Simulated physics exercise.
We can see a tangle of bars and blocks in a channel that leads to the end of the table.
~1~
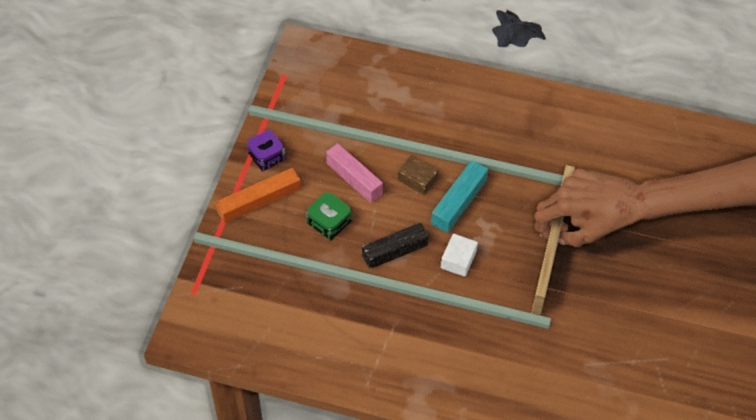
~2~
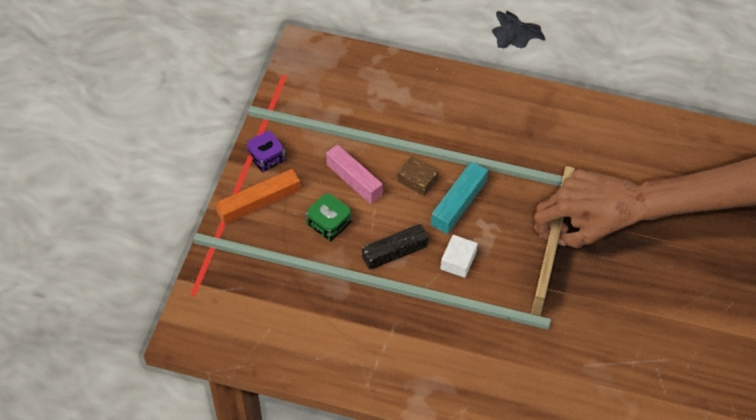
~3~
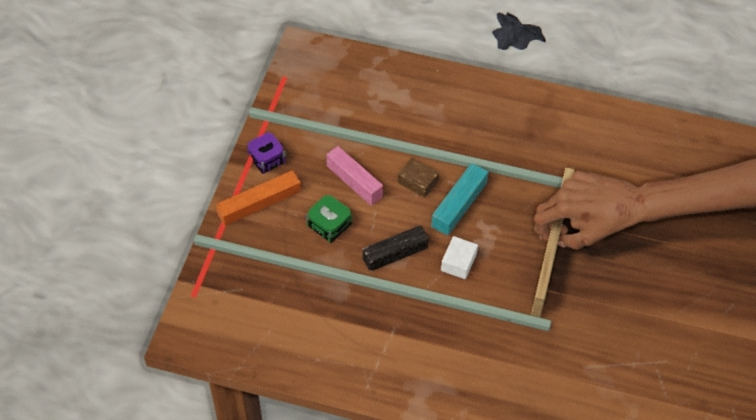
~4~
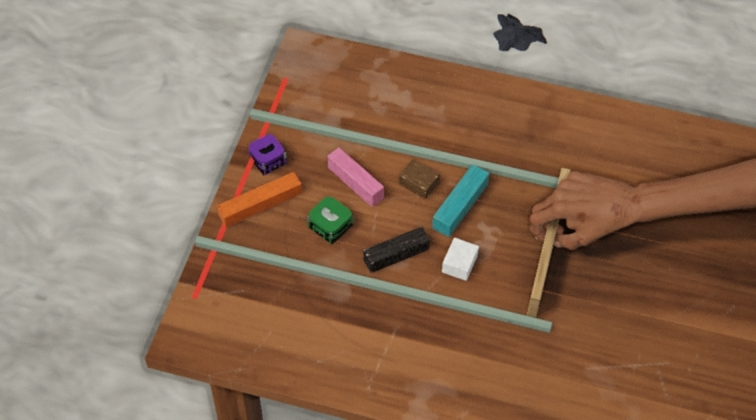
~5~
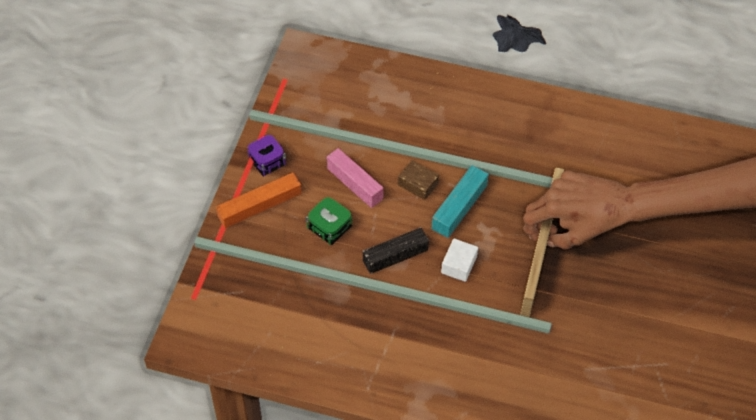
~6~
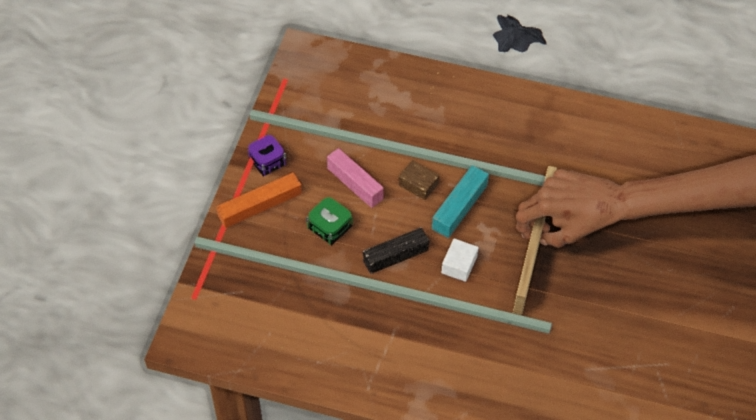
A hand slides a wooden board slightly left toward colored blocks and bars on a table.
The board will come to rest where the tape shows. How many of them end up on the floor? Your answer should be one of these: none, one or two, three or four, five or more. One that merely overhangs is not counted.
The count is five or more.
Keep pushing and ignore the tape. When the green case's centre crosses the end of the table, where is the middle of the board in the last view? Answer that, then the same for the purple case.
The middle sits near (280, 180) for the first and near (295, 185) for the other.
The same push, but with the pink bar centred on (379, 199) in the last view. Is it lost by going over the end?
From that start it falls away.
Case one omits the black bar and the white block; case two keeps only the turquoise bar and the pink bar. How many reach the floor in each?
Tally per try: 4 / 4.
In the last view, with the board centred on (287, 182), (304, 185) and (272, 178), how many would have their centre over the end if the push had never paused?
In that order 2, 0 and 3.
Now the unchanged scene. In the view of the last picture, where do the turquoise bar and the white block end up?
In order, first (243, 151), then (218, 204).
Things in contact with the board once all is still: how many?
At rest, 2 are in contact.
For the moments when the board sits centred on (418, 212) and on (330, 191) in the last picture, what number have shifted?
The first number is 4, the next one 8.
Early on, none off yet; purple case at rest near (267, 156); orange bar at rest near (260, 200); green case at rest near (330, 221).
A while later, none off yet; purple case at rest near (267, 156); orange bar at rest near (260, 200); green case travelled about its own width near (296, 214).
Further along, none off yet; purple case travelled about its own width near (228, 148); orange bar leaning a little near (208, 183); green case travelled well along near (218, 207).
Finally, the number that fall off is five or more; lost, black bar, brown block, pink bar, green case, orange bar and purple case.
